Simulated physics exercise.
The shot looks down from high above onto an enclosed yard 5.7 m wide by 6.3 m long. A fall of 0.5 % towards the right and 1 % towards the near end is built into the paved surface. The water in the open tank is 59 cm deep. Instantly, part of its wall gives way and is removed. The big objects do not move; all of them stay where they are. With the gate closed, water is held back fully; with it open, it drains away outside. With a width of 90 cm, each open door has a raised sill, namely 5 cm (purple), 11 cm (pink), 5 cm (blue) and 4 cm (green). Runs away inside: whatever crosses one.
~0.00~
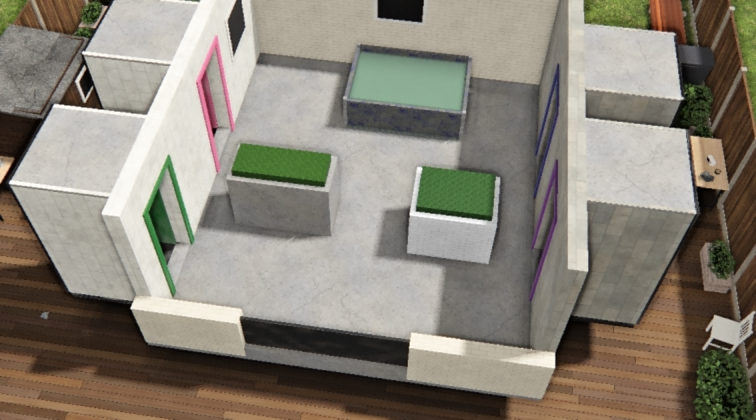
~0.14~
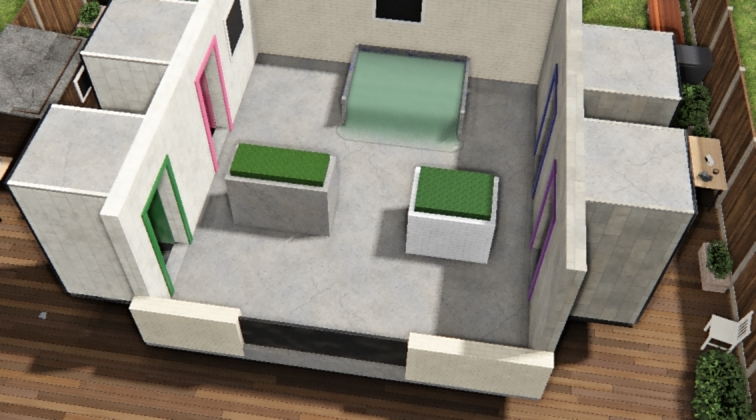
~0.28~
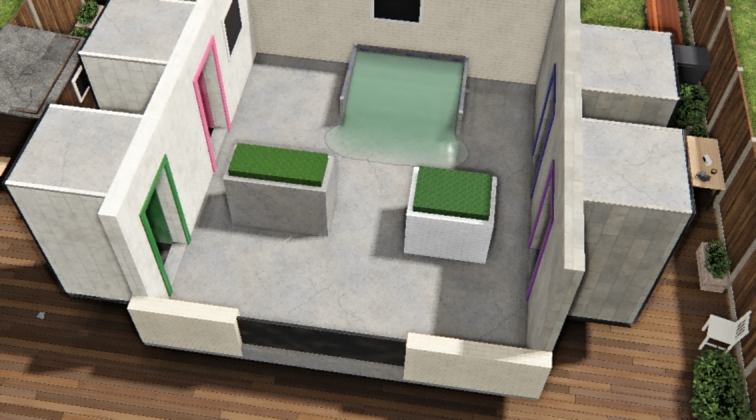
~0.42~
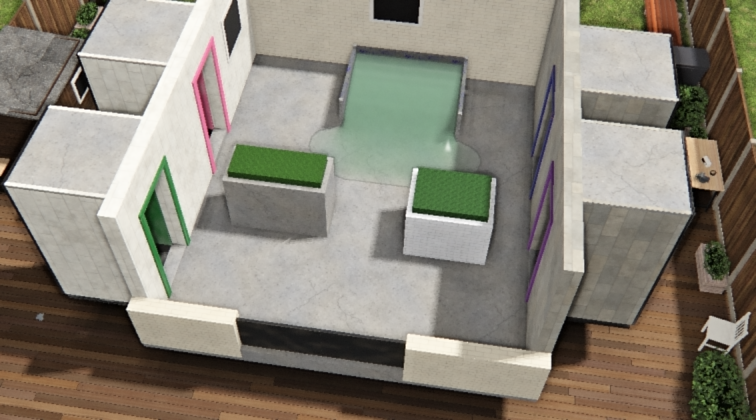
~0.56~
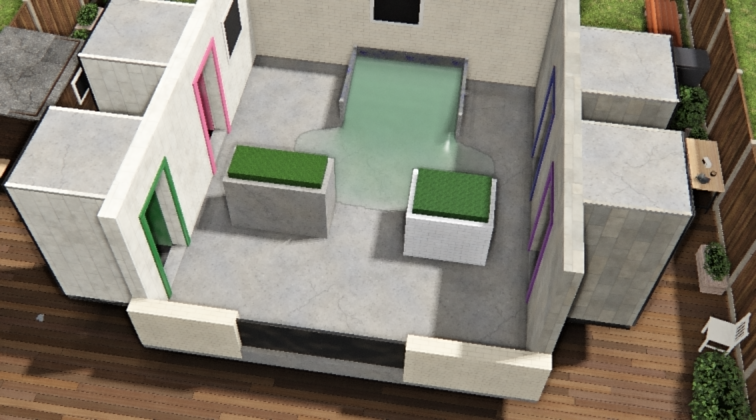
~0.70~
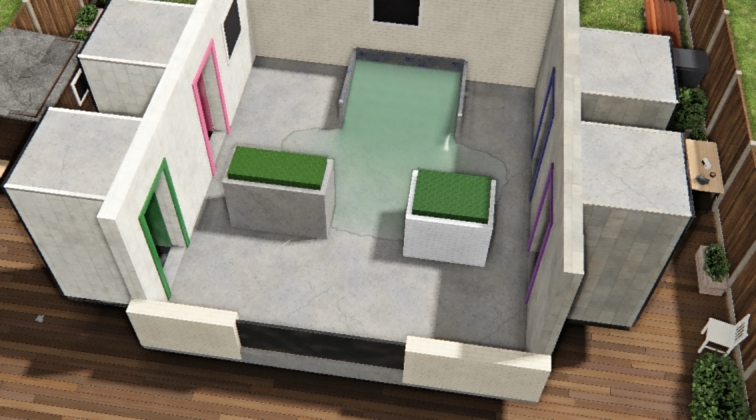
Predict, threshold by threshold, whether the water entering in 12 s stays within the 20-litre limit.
Prediction: Purple door beyond the limit; pink door within the limit; blue door beyond the limit; green door beyond the limit.
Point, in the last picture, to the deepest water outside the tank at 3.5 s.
In the final picture, near (521, 377).
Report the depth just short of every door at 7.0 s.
Door by door, in cm: Purple reads 10, pink reads 6, blue reads 6, green reads 6.
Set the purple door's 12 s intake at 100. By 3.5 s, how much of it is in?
About 0%.
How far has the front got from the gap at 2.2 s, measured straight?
It's close to 5.0 metres.
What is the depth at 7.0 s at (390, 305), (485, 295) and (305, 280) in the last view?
Close to 5, 8 and 5 centimetres.
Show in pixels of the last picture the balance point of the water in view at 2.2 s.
Balance point at about (387, 198).
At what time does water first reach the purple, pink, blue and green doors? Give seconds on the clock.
The front reaches purple at 1.6 s, pink at 2.0 s, blue at 1.1 s, green at 2.8 s.
After 1.4 s water covers 40 % of the floor and is deepest (36 cm) near (414, 201); purple door not reached, pink door not reached, blue door 2 cm at the sill, 0 L in, green door not reached.
After 2.2 s water covers 50 % of the floor and is deepest (32 cm) near (343, 352); purple door 6 cm at the sill, 0 L in, pink door 9 cm at the sill, 0 L in, blue door 11 cm at the sill, 2 L in, green door not reached.
After 3.5 s water covers 80 % of the floor and is deepest (25 cm) near (521, 377); purple door 5 cm at the sill, 1 L in, pink door 9 cm at the sill, 4 L in, blue door 10 cm at the sill, 30 L in, green door 9 cm at the sill, 4 L in.
After 7.0 s water covers 95 % of the floor and is deepest (13 cm) near (262, 340); purple door 10 cm at the sill, 36 L in, pink door 6 cm at the sill, 5 L in, blue door 6 cm at the sill, 50 L in, green door 6 cm at the sill, 57 L in.
After 12.0 s water covers 100 % of the floor and is deepest (10 cm) near (509, 375); purple door 7 cm at the sill, 63 L in, pink door 2 cm at the sill, 5 L in, blue door 6 cm at the sill, 55 L in, green door 5 cm at the sill, 87 L in.
